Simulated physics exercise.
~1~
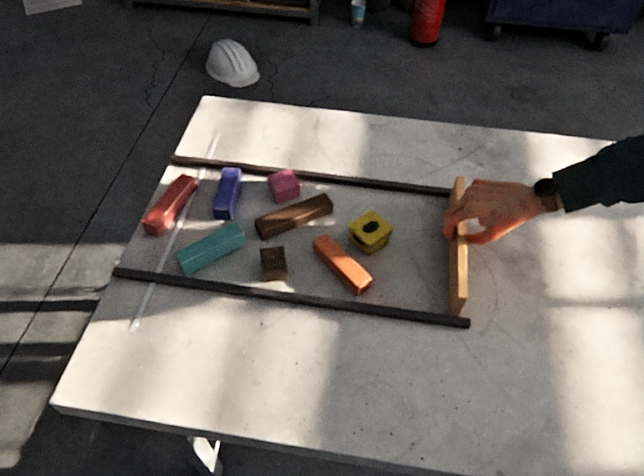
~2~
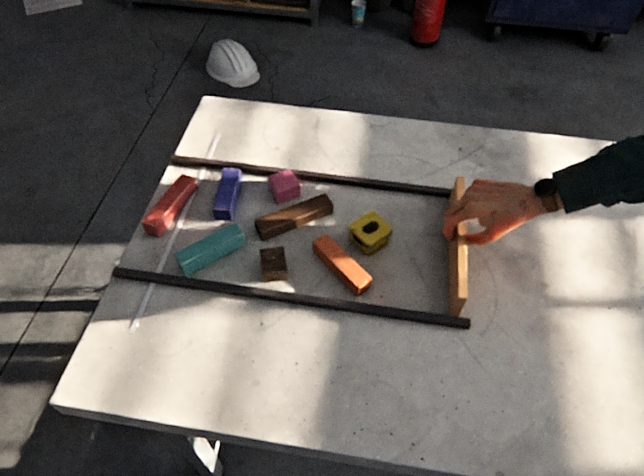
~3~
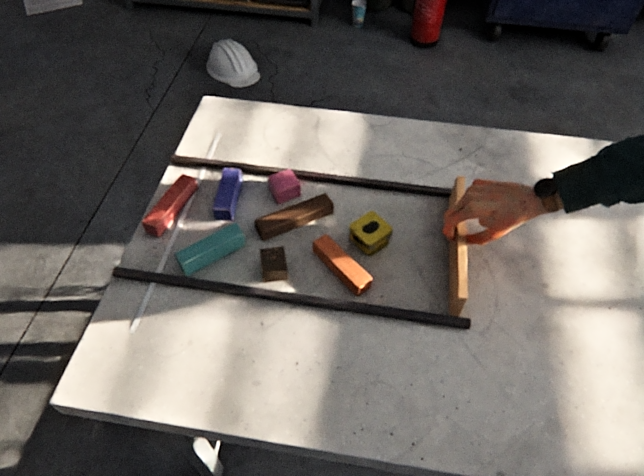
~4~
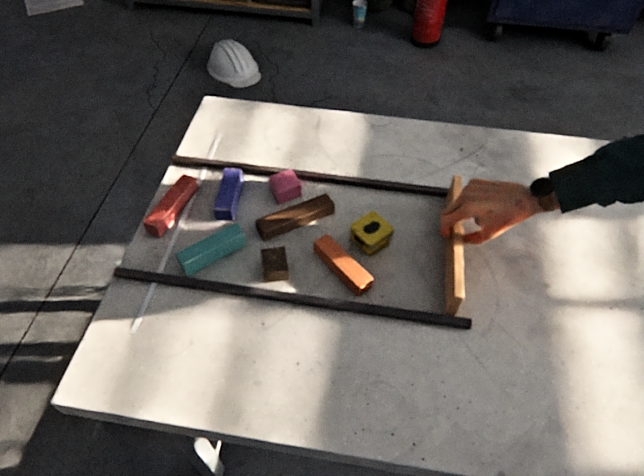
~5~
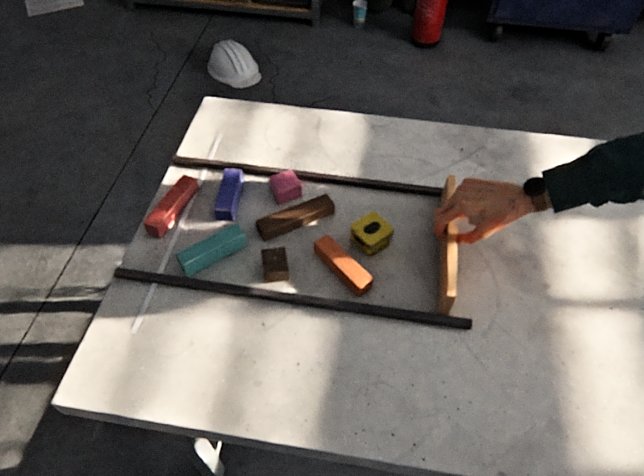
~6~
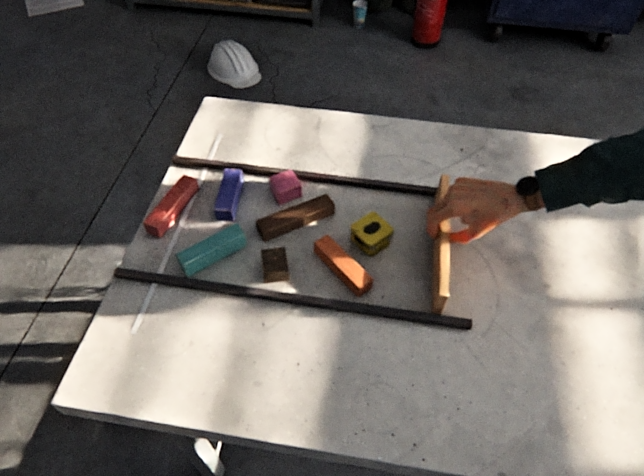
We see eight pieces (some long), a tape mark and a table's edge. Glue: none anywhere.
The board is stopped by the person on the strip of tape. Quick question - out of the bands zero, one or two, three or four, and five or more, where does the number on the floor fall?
Most likely, three or possibly four will tumble down.
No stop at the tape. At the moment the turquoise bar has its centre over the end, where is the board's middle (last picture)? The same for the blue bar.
About (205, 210), and (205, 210) for the other.
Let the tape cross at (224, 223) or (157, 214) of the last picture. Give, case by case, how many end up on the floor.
1 and 8.
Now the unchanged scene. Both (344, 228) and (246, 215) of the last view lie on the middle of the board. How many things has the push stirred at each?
At the one place 2, at the other 8.
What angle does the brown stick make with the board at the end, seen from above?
About 50° out of line.
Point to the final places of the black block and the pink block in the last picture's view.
First object about (129, 251); second object about (169, 171).
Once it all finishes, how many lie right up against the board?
Contact count: 3.
Soon after, none off yet; red bar at rest near (173, 205); blue bar at rest near (229, 194); turquoise bar at rest near (213, 250).
After that, none off yet; red bar at rest near (173, 205); blue bar displaced a little near (207, 184); turquoise bar displaced a little near (178, 249).
In the end, the number that fall off is three or four; gone, turquoise bar, blue bar and red bar.
